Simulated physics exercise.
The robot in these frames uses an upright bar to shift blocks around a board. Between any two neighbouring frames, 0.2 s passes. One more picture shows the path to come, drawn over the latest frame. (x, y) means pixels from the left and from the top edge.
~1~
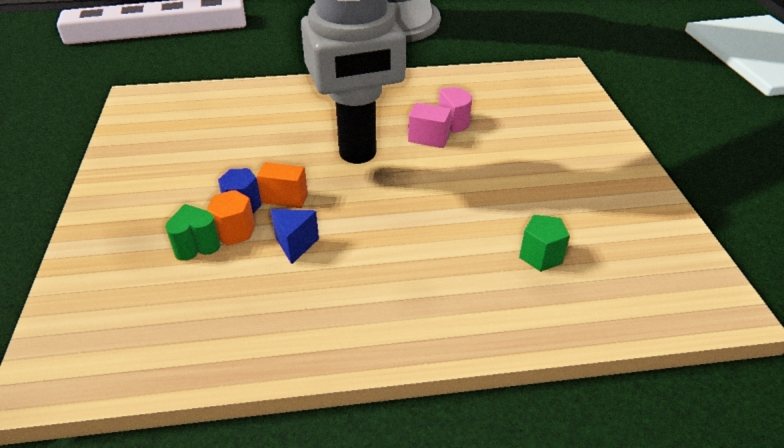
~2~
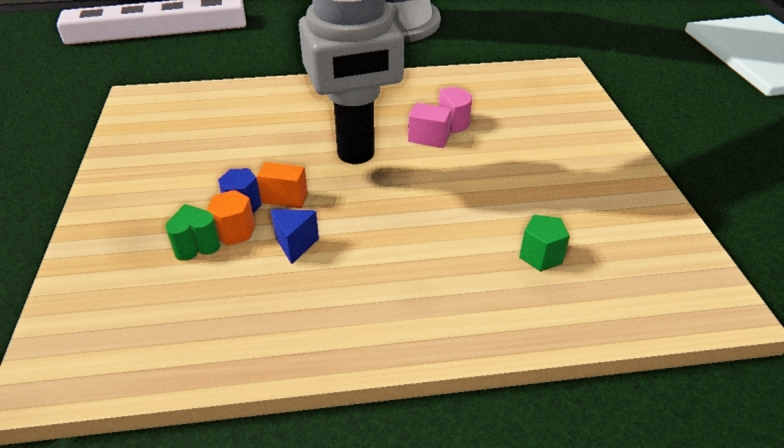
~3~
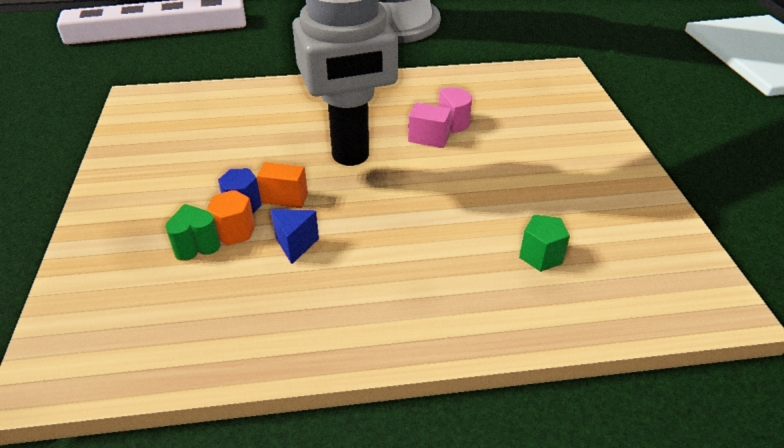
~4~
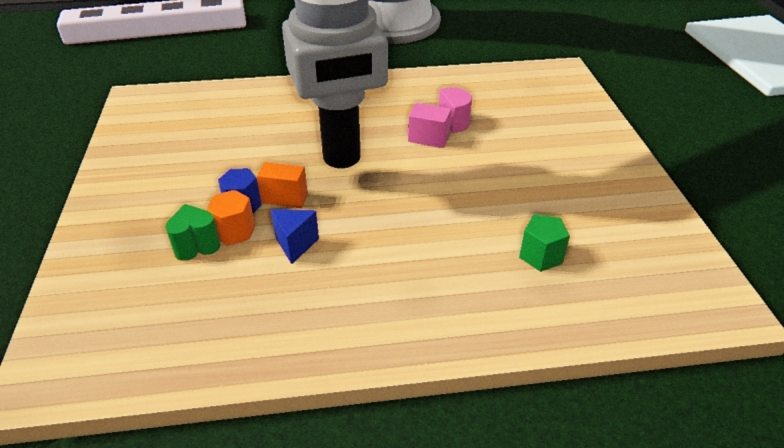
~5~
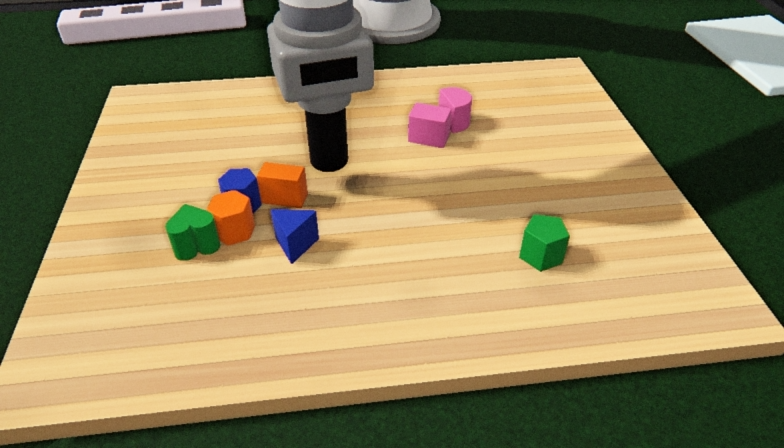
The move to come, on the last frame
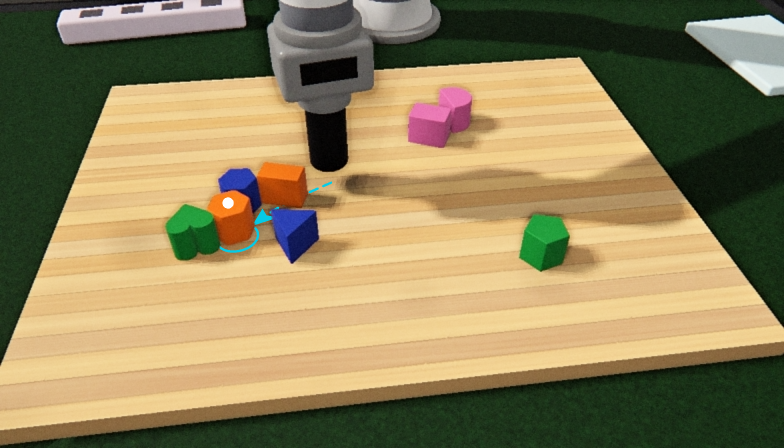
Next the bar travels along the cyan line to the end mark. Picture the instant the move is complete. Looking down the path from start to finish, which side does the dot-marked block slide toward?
Left-hand side.
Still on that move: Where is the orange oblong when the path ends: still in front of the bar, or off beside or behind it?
The bar still pushes it.
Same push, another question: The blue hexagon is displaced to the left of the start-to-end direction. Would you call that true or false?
That is false.
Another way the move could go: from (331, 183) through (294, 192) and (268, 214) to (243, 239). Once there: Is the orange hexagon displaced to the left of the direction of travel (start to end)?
In short: Yes.
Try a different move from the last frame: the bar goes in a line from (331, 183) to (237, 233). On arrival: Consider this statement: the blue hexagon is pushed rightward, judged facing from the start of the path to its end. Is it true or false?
True - the claim holds.
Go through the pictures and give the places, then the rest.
The first picture shows tip of the bar at (358, 154), middles of tops, green heart block at (189, 218), orange hexagon at (228, 203), blue hexagon at (237, 178), orange oblong at (281, 171).
The second picture shows bar at (356, 155), nothing pushed.
The third picture shows bar at (351, 156), nothing pushed.
The fourth picture shows bar at (342, 159), nothing pushed.
The fifth picture shows bar at (329, 162), green heart block at (189, 218), orange hexagon at (228, 203), blue hexagon at (237, 178), orange oblong at (281, 171).
The line goes from (331, 183) by way of (282, 205) to (237, 237); the dot is on the orange hexagon.
On the path given first. One third of the way, bar at (296, 177); blue hexagon at (220, 179); orange oblong at (260, 177), turned 35° clockwise.
Two thirds of the way, bar at (263, 195); green heart block at (169, 231), turned 35° clockwise; orange hexagon at (209, 220); blue hexagon at (189, 191), turned 50° clockwise; orange oblong at (229, 198), turned 35° clockwise.
At the end, bar at (232, 216); green heart block at (129, 249), turned 65° clockwise; orange hexagon at (173, 244); blue hexagon at (179, 196), turned 90° clockwise; orange oblong at (196, 220), turned 35° clockwise.
